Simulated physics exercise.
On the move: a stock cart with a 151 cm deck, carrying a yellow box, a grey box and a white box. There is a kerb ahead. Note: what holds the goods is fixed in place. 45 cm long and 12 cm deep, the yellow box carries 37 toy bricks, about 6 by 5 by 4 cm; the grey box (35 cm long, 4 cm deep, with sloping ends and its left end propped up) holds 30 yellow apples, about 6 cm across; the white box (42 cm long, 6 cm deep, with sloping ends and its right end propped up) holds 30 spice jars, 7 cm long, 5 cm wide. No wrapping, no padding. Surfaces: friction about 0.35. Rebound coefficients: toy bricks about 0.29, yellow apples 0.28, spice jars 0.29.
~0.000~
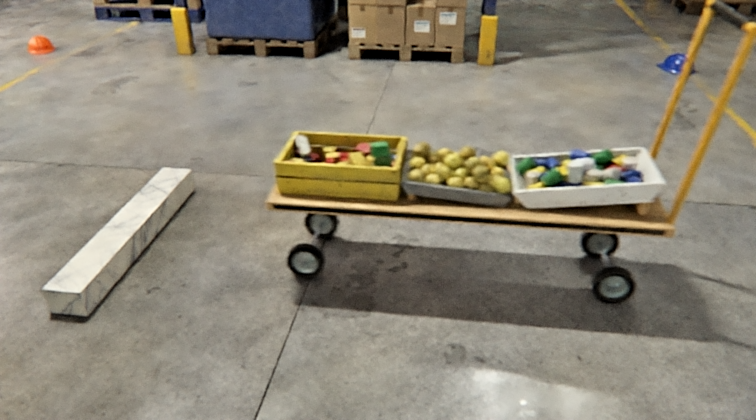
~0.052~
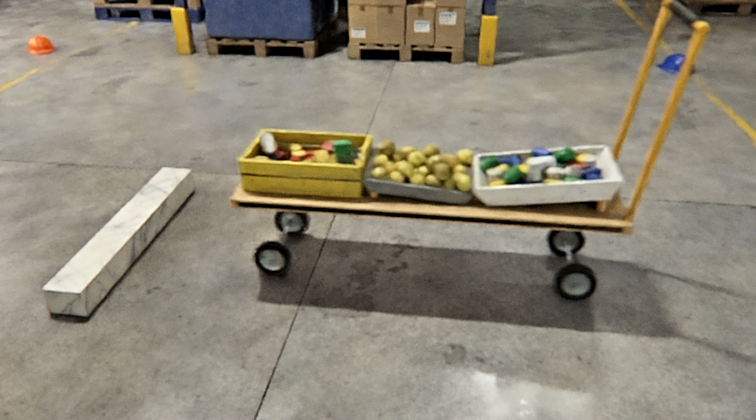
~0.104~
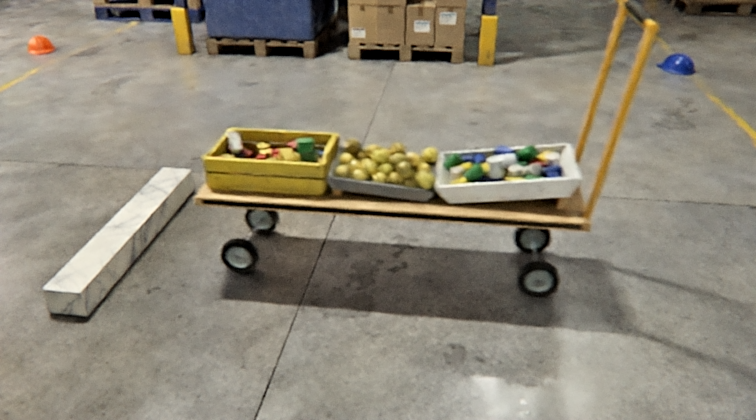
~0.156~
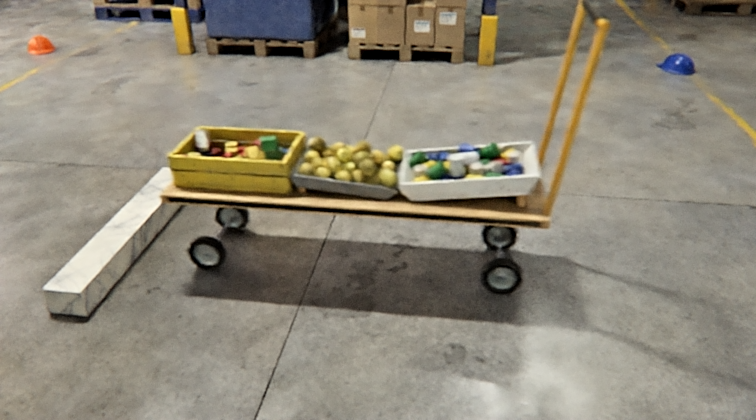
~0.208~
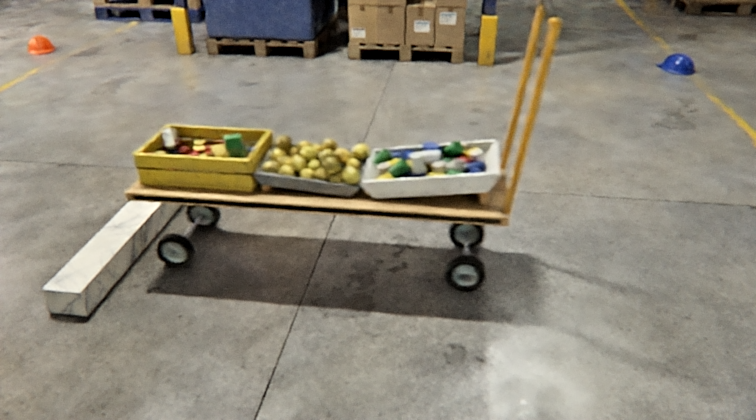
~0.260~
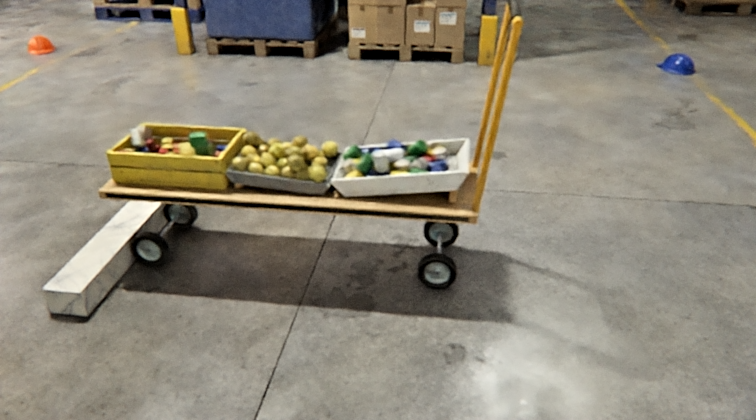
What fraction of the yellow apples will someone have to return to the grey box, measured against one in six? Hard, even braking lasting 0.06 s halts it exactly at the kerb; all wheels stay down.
More than one in six of them.
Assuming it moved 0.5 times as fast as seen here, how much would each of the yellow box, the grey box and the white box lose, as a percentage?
Yellow box 0, grey box 0, white box 20 per cent.
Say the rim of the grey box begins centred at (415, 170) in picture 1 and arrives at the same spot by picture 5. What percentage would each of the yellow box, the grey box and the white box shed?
Under that change it'd be yellow box at 0, grey box at 10 and white box at 30 percent.
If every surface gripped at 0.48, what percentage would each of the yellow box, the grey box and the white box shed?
In that setup yellow box sheds 10 percent, grey box sheds 30 percent, and white box sheds 40 percent.
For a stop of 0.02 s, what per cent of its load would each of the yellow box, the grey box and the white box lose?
Result - yellow box: 10 percent, grey box: 40 percent, white box: 60 percent.
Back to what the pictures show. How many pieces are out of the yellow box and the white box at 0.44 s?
Estimate at that time - yellow box 1, white box 10, give or take.
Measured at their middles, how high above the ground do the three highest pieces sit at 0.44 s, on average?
On average roughly 68 centimetres up.
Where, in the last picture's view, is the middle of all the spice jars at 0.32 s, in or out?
Middle approx. (368, 163).
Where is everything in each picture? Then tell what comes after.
In the first frame (places track the rim corner closest to us here), grey box (509, 196); white box (663, 182); 71 cm to go; all still inside.
The second frame shows grey box (470, 193); white box (620, 180); 56 cm to go.
The third frame shows grey box (432, 191); white box (578, 178); 42 cm to go.
The fourth frame shows grey box (394, 189); white box (537, 175); 27 cm to go.
The fifth frame shows grey box (356, 186); white box (497, 173); 13 cm to go.
The sixth frame shows grey box (327, 185); white box (465, 171); stopping; all still inside.
After 0.32 s, the yellow box has all 37, the grey box has all 30 and the white box is down by 1 of 30.
After 0.44 s, the yellow box is down by 1 of 37, the grey box is down by 6 of 30 and the white box is down by 10 of 30.
After 0.67 s, the yellow box is down by 3 of 37, the grey box is down by 9 of 30 and the white box is down by 16 of 30.
Final count (at 1.18 s), the yellow box is down by 3 of 37, the grey box is down by 10 of 30 and the white box is down by 16 of 30. Asked share, 10 of 30, 33 per cent.
